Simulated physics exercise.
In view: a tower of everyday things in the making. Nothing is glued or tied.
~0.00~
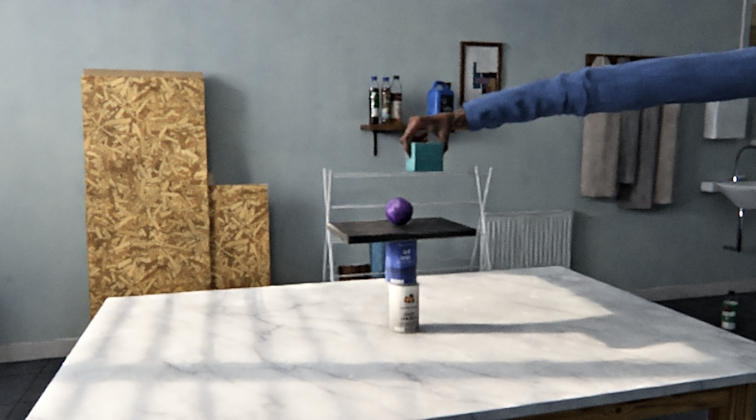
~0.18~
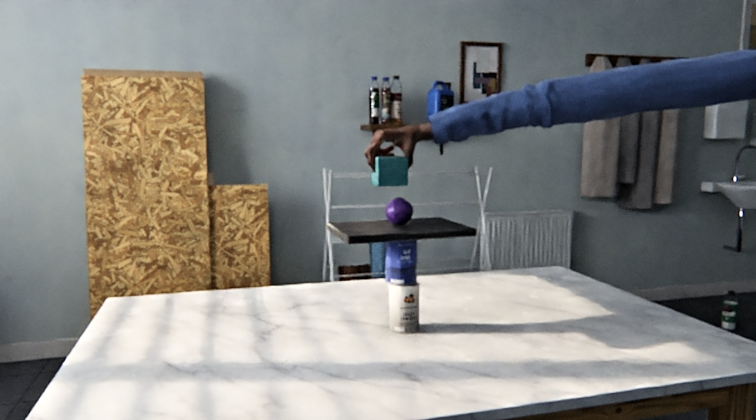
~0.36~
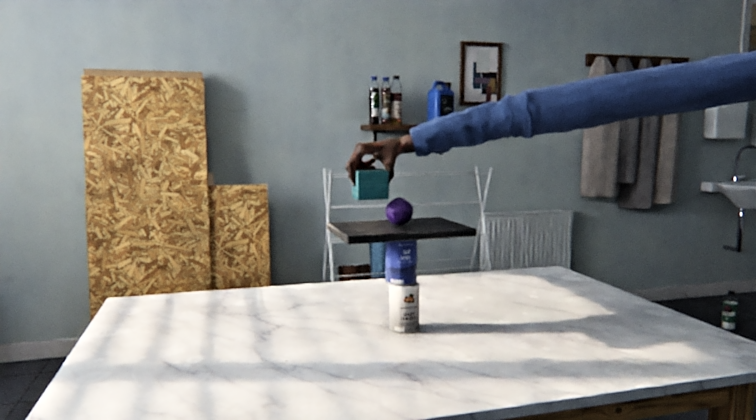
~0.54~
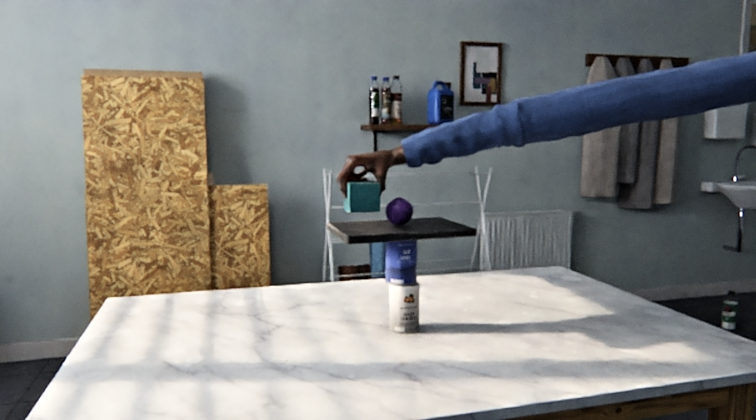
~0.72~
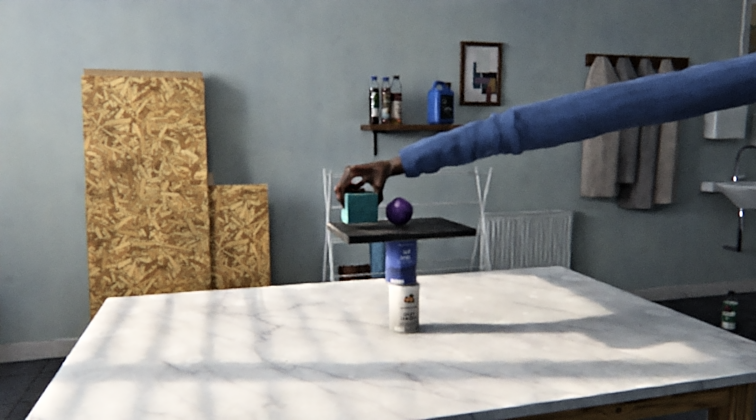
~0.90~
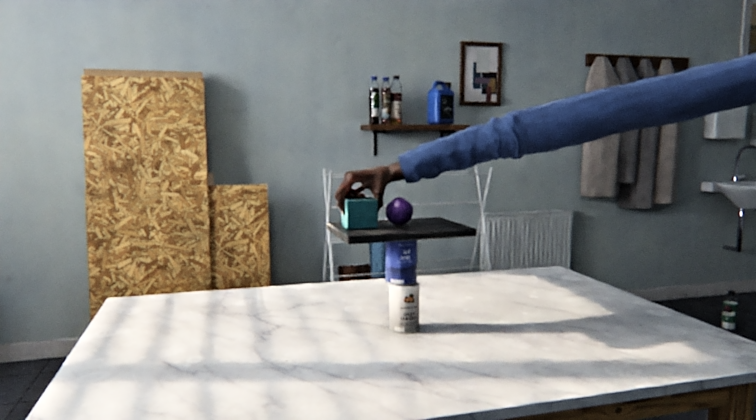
A hand carrying a turquoise block leftward over a purple ball and lowering it onto a dark board atop stacked tins.
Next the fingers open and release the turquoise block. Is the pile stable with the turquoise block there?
Outcome: The pile stays up.
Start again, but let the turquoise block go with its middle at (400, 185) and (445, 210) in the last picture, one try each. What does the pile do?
First, it gives way; second, it keeps its balance.
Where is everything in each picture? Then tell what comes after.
On its way; turquoise block (425, 157); white tin (405, 306), in the first picture.
On its way; turquoise block (390, 171); blue tin (401, 258), in the second picture.
On its way; turquoise block (370, 184); white tin (405, 306), in the third picture.
On its way; turquoise block (362, 197); blue tin (401, 258), in the fourth picture.
On its way; turquoise block (360, 207); white tin (405, 306), in the fifth picture.
Set down, still held; turquoise block (360, 213); blue tin (401, 258), in the sixth picture.
After 1.10 s, no change.
After 1.60 s, turquoise block resting near (359, 214).
In the end (3.1 s), all 5 unmoved. At the end, from the last picture's camera, turquoise block near (358, 214). The pile holds.
